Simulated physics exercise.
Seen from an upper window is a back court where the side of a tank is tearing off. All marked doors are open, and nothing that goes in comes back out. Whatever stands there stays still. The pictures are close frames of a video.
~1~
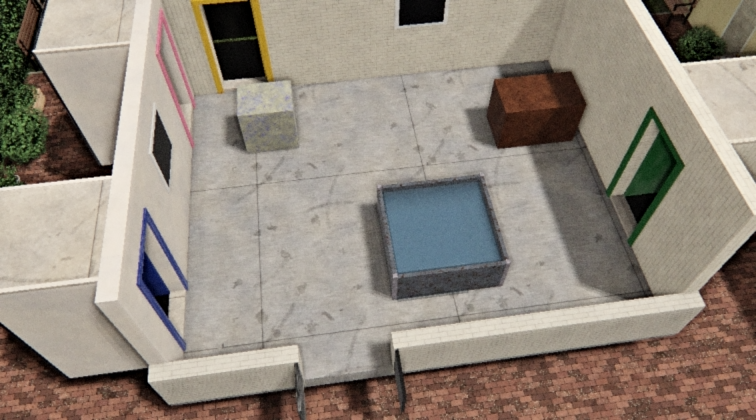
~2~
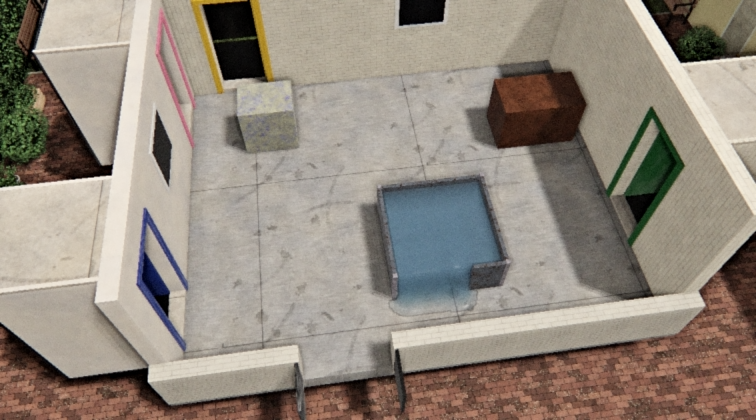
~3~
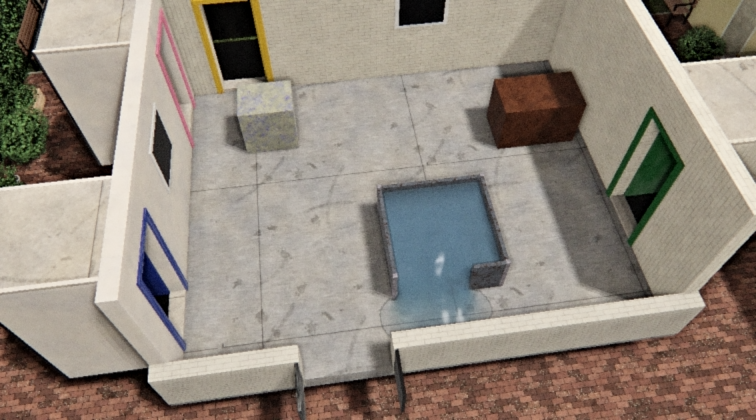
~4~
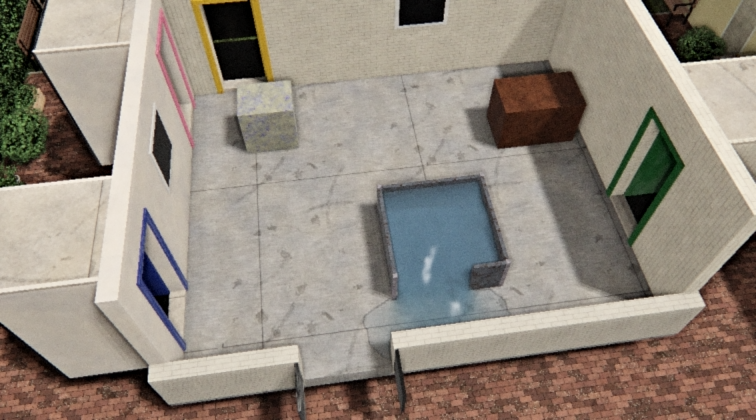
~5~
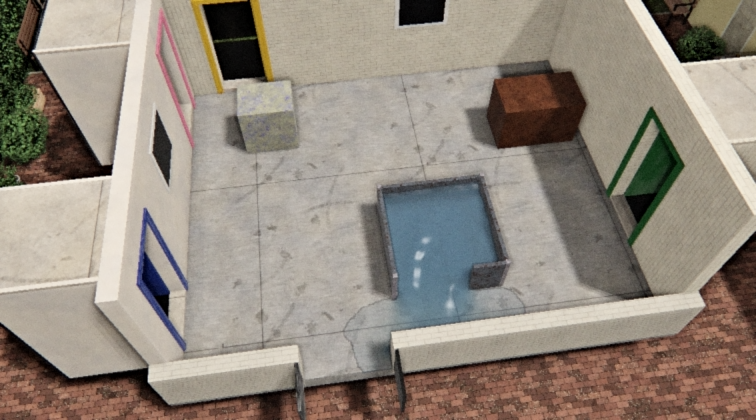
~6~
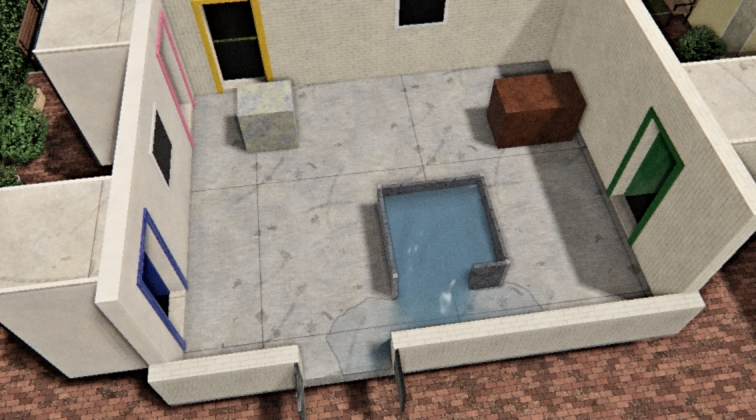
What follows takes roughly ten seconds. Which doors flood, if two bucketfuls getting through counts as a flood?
The blue door floods; the green door floods; the yellow door does not flood; the pink door does not flood.
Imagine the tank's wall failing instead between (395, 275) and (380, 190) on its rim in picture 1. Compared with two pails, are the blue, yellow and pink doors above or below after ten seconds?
In order: First the blue one beats the mark, then the yellow one beats the mark, then the pink one misses the mark.
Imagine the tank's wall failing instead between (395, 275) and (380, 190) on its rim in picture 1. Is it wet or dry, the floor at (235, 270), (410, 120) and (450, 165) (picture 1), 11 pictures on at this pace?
Submerged, unwetted, unwetted.
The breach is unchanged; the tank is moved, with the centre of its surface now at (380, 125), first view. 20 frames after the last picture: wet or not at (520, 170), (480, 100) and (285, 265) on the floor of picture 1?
Spared, spared, hit.
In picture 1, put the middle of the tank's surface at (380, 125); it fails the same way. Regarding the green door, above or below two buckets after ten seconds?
Briefly, green remains below.
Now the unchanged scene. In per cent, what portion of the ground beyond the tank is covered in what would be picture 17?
That comes to about 30 per cent.
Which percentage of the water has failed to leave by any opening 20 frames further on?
Roughly 84 per cent.
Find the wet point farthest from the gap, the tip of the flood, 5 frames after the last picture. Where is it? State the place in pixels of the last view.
My guess is roughly (657, 315).
A moment on, water covers 15 % of the floor; the blue door not reached, the green door not reached, the yellow door not reached, the pink door not reached.
Next, water covers 30 % of the floor; the blue door under two buckets in, the green door wet at the sill, nothing in, the yellow door not reached, the pink door not reached.
Then, water covers 35 % of the floor; the blue door over two buckets in, the green door over two buckets in, the yellow door not reached, the pink door not reached.
Later, water covers 60 % of the floor; the blue door far over two buckets in, the green door over two buckets in, the yellow door wet at the sill, nothing in, the pink door wet at the sill, nothing in.
In the end, water covers 90 % of the floor; the blue door far over two buckets in, the green door over two buckets in, the yellow door wet at the sill, nothing in, the pink door wet at the sill, nothing in.
